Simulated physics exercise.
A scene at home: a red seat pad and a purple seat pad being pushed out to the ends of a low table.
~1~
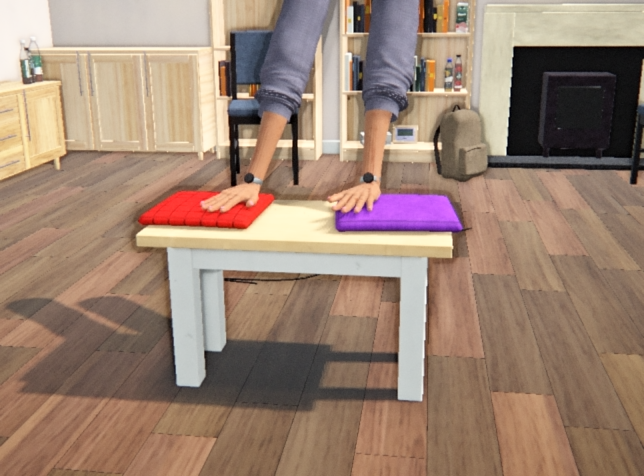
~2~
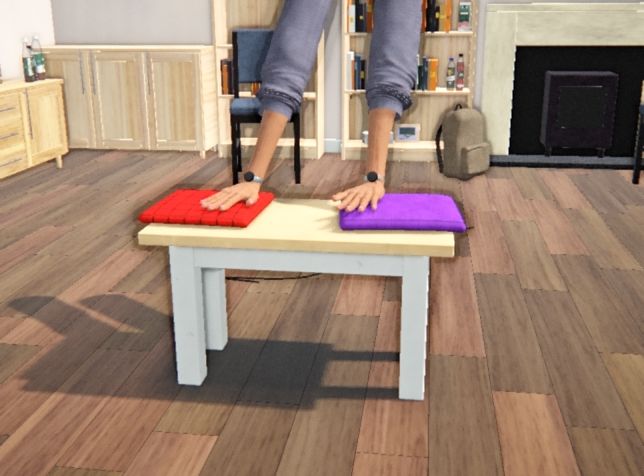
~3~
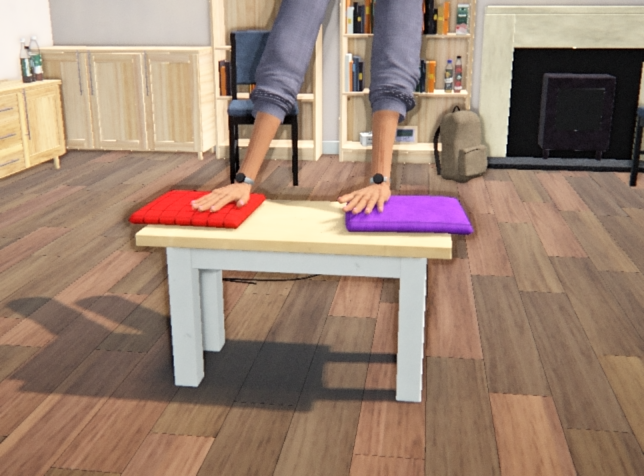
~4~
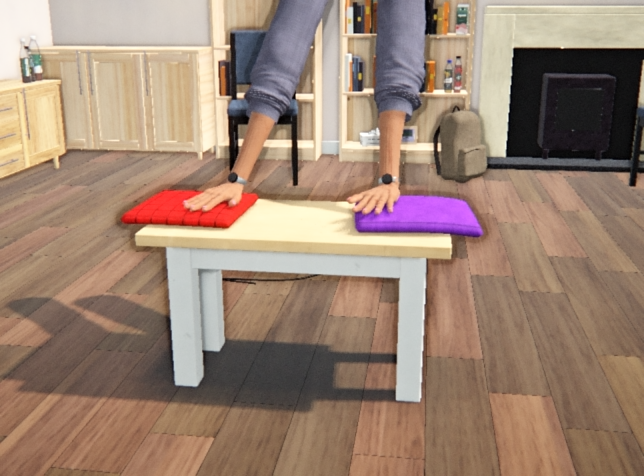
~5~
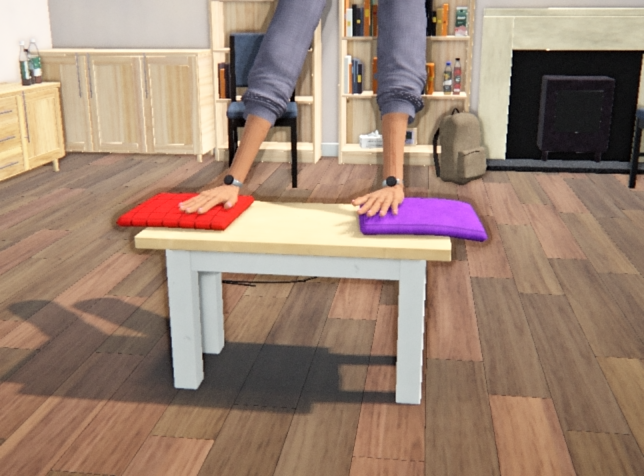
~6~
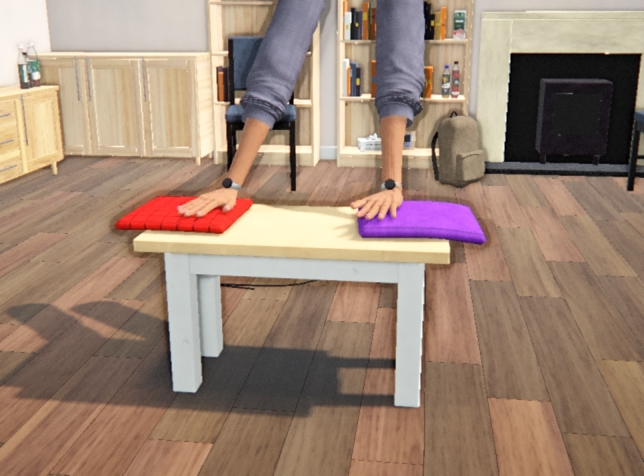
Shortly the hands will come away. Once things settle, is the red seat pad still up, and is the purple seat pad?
My prediction: The red seat pad ends up resting on it; the purple seat pad ends up resting on it.
Then, 0.50 s after the last picture, red seat pad lying still; purple seat pad lying still.
At rest, red seat pad lying still; purple seat pad lying still. The red seat pad stays up there and the purple seat pad remains on top.
